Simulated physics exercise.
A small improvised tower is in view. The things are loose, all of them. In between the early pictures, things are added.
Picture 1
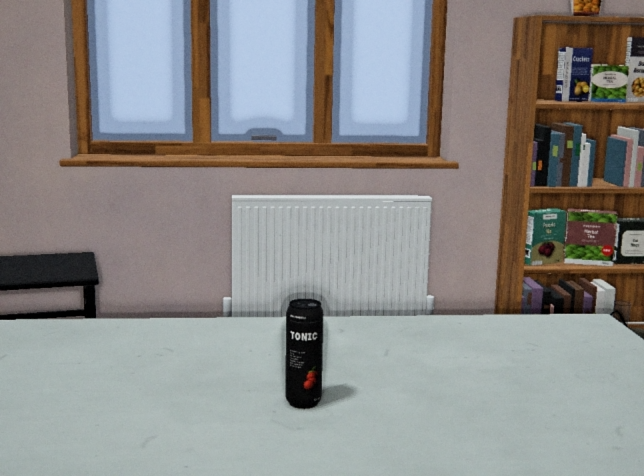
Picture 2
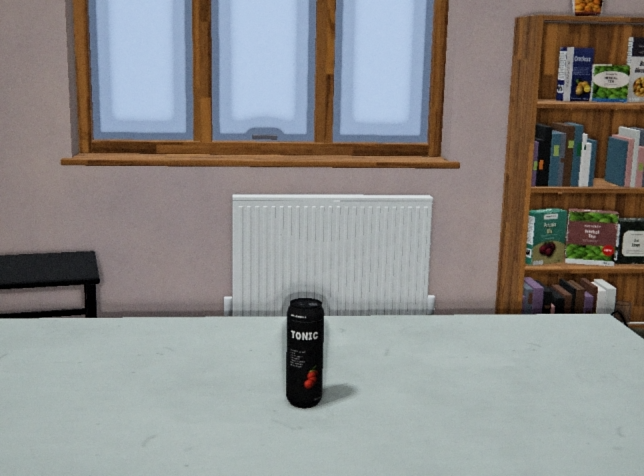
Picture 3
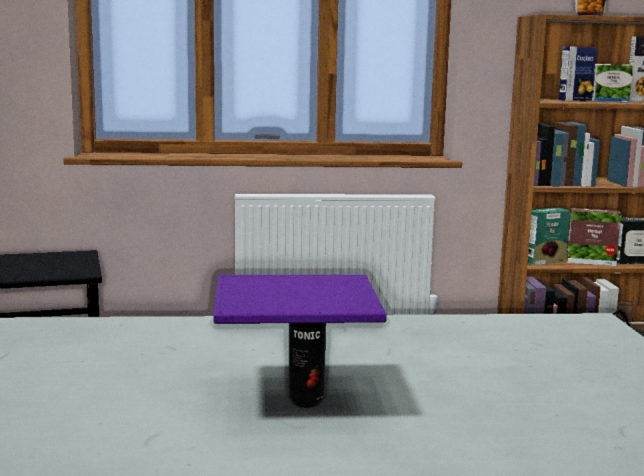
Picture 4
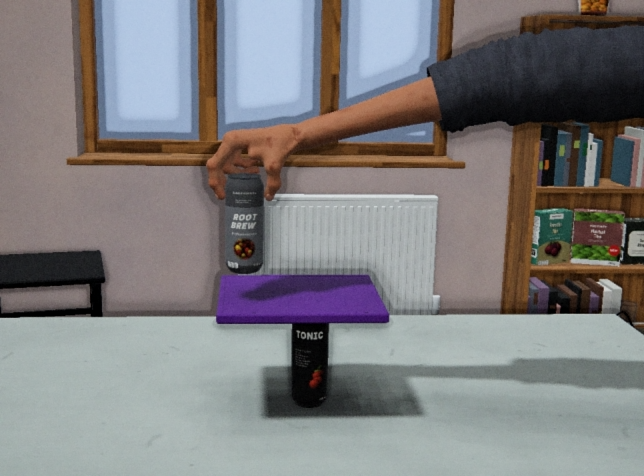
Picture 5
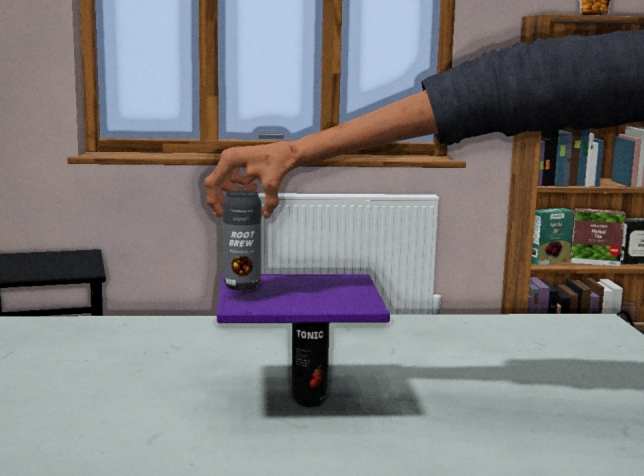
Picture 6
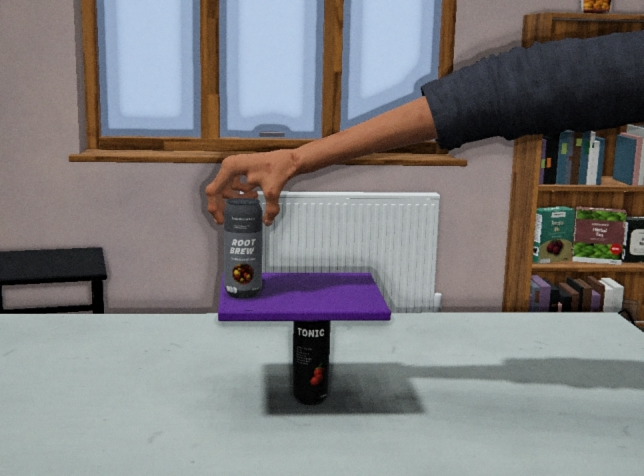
In a room with a window, radiator and bookshelf, a black can stands on a pale table and a purple lid appears on top; a hand then lowers a grey can onto the lid's left side and keeps hold.
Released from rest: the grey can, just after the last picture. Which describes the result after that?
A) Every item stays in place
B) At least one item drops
At least one item drops (B).
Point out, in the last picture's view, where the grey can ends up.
Somewhere around (185, 393) in the last picture.
Then, 0.30 s on from there, grey can now fallen; purple lid on its side.
Then, 0.50 s on from there, purple lid now fallen.
In the end, fallen, grey can and purple lid; black can unmoved. At the end, from the last picture's camera, grey can near (185, 392). The stack comes apart.
